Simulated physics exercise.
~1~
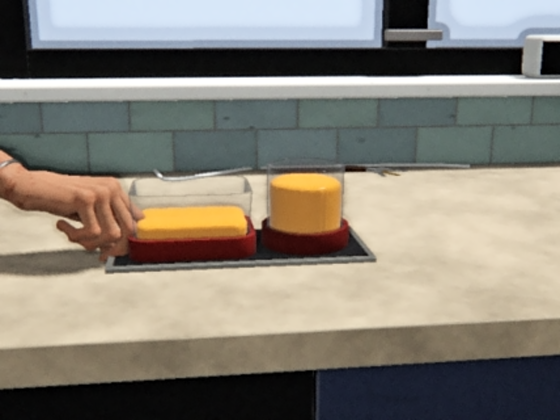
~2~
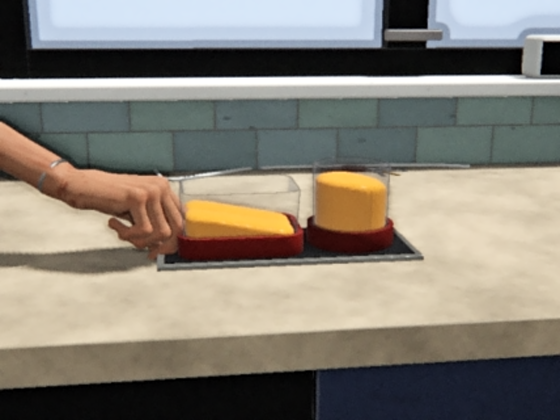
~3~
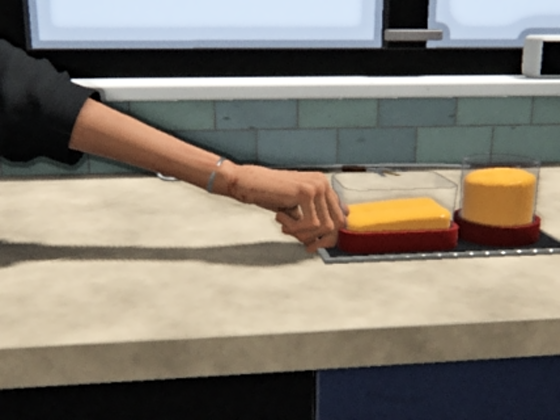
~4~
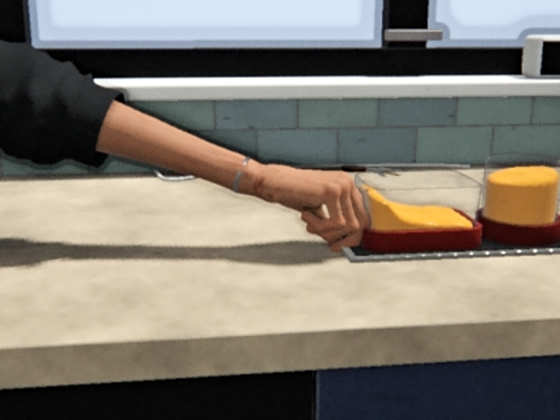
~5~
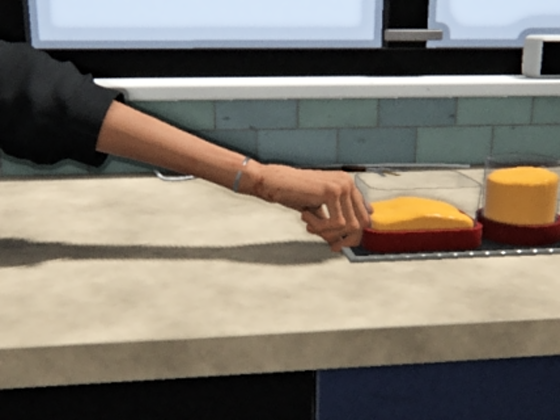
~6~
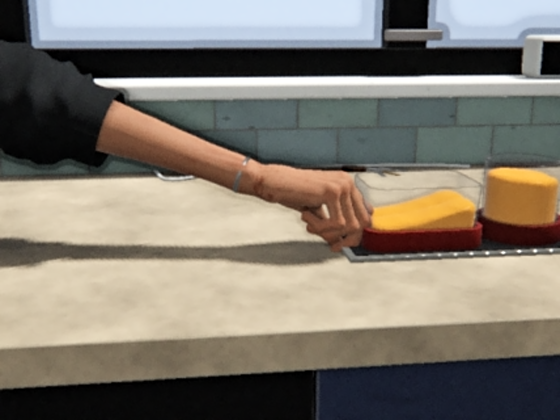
On a stone-topped kitchen counter, a hand slides a tray holding an open oblong tub and a mug of orange juice to the right, then stops; the juice in the tub tilts and sloshes back and forth, staying inside as the tray rests.
